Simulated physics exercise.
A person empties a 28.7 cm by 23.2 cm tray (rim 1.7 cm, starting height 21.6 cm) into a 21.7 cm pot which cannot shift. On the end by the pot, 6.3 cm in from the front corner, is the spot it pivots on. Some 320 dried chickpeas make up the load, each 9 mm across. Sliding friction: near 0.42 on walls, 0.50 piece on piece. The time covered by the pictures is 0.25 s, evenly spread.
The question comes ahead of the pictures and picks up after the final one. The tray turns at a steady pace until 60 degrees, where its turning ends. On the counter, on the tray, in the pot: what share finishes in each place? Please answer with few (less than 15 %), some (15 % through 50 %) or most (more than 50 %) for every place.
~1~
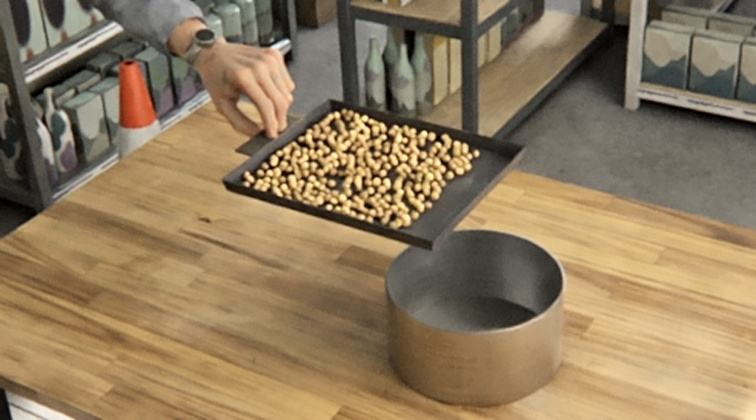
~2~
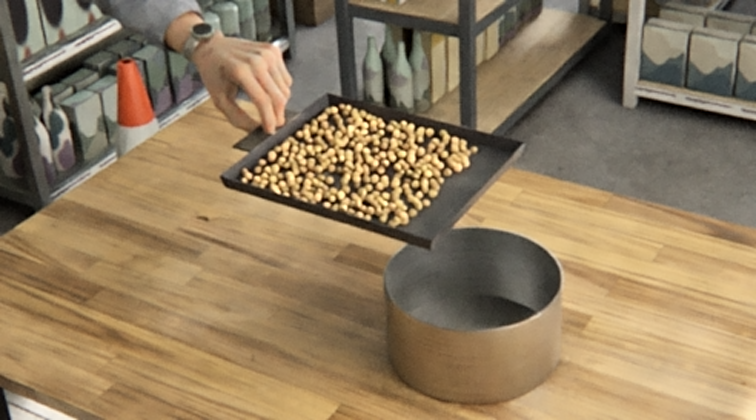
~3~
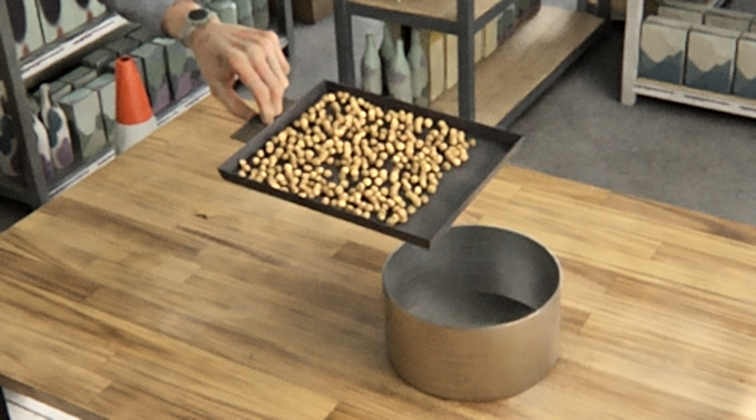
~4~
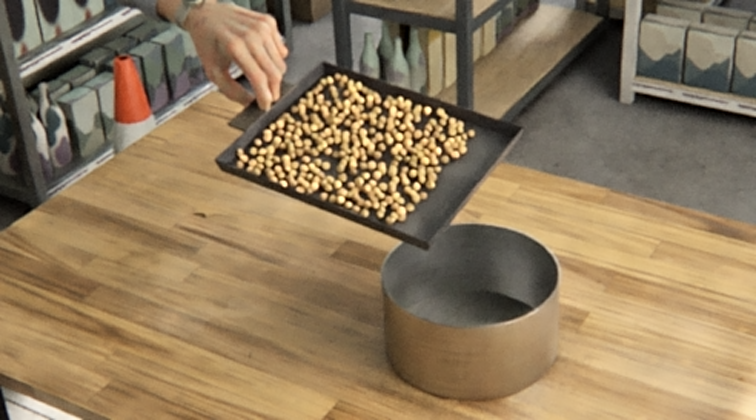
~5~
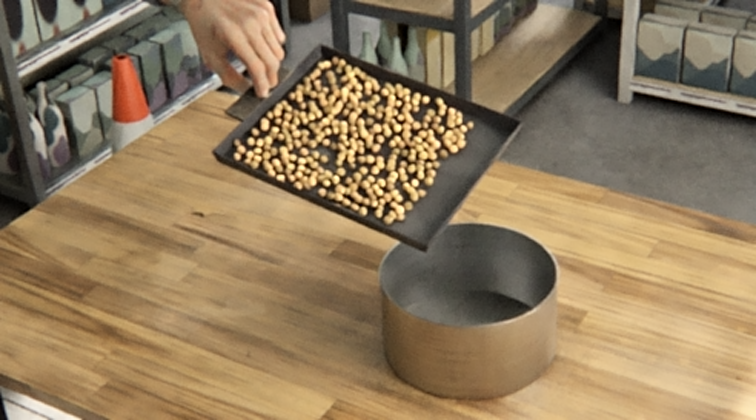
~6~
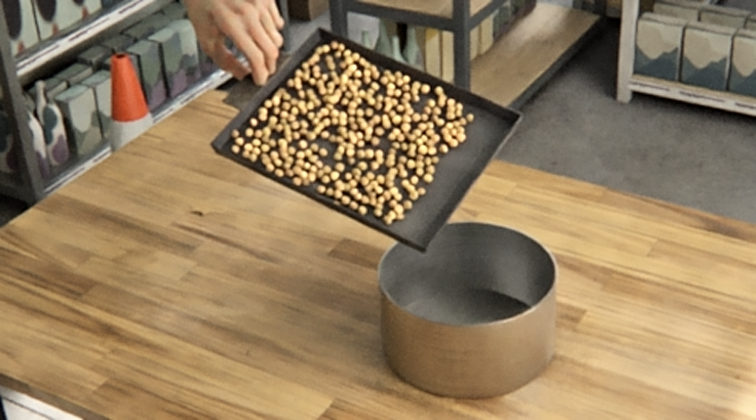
Counter: Some, tray: Most, pot: Few.
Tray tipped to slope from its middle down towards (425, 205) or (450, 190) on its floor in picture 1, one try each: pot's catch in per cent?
Around 20 % for the first direction, around 25 % for the second.
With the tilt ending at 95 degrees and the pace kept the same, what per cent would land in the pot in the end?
35 per cent.
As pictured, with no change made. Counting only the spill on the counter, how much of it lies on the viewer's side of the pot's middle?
Roughly 100 per cent.
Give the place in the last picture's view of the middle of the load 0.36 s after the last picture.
Near pixel (381, 179).
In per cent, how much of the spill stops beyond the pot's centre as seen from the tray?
I'd put it close to 90 per cent.
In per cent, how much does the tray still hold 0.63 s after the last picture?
Estimate: Near 75 in a hundred.
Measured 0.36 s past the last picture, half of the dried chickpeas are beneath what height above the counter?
I'd say near 26 cm.
Then, 0.22 s after the last picture, tilt 40 degrees; the tray holds 100 %, the pot 0 %.
Then, 0.36 s after the last picture, tilt 54 degrees; the tray holds 100 %, the pot 0 %.
Then, 0.63 s after the last picture, tilt 60 degrees; the tray holds 75 %, the pot 5 %.
In the end, counter 30 %, tray 65 %, pot 5 %.
